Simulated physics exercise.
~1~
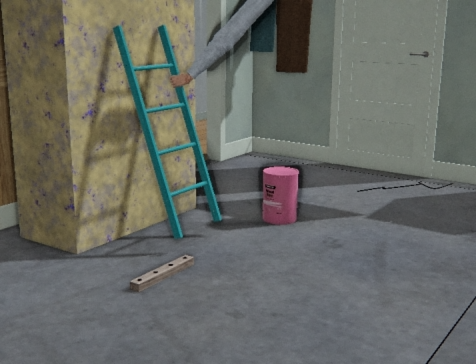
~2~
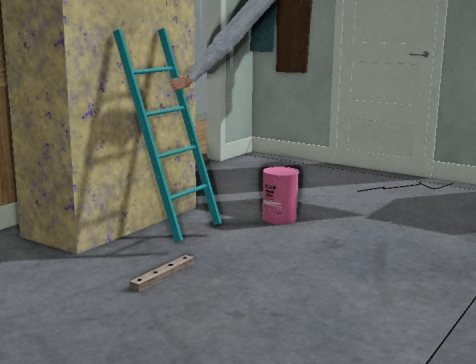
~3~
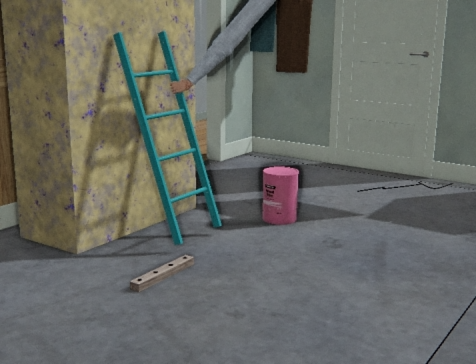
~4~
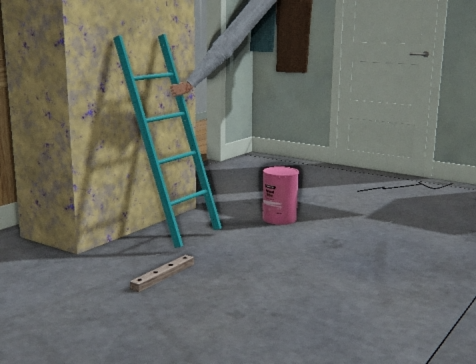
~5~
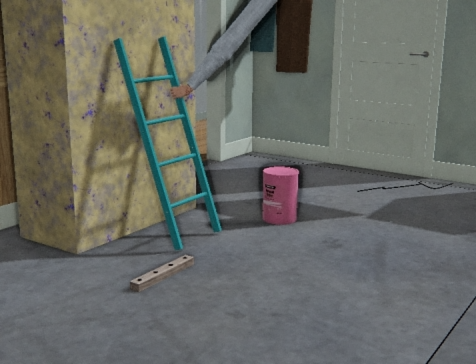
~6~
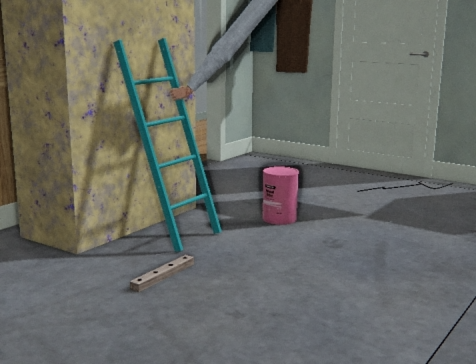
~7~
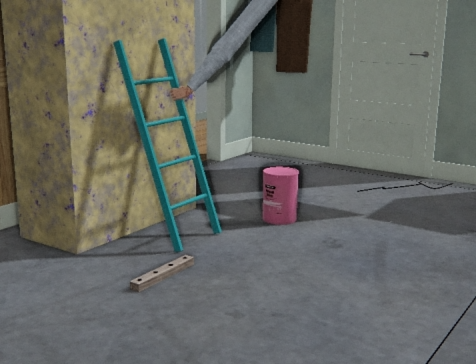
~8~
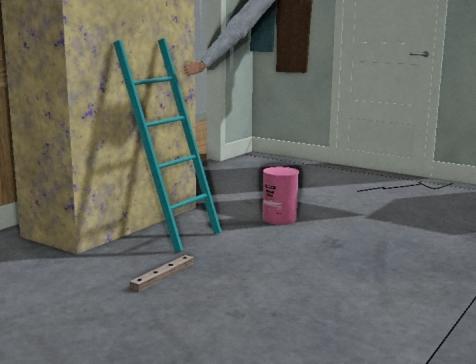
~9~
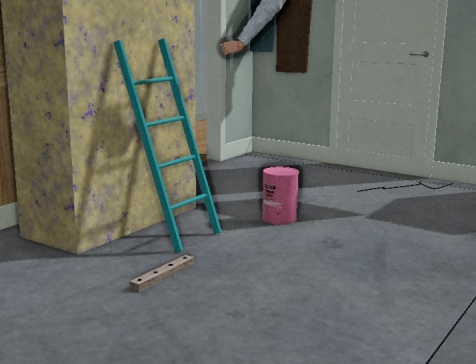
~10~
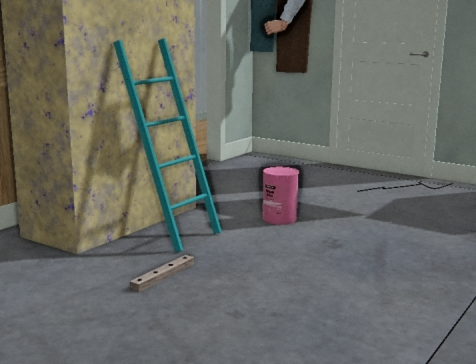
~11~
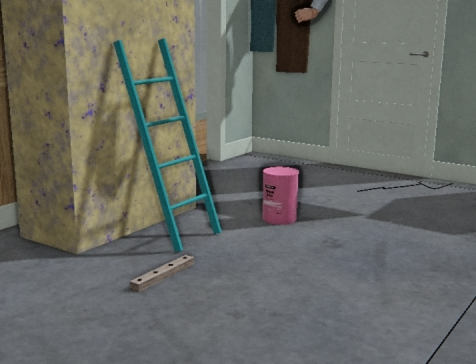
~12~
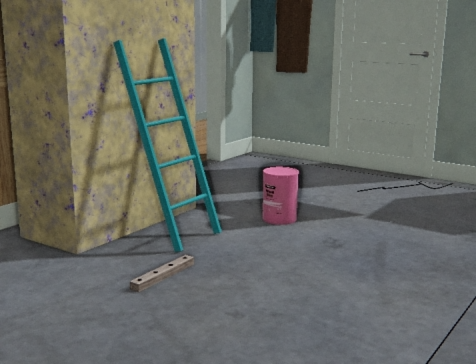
Turquoise ladder sliding down slightly against a mottled block, then staying propped near a wooden strip as a hand releases and withdraws.
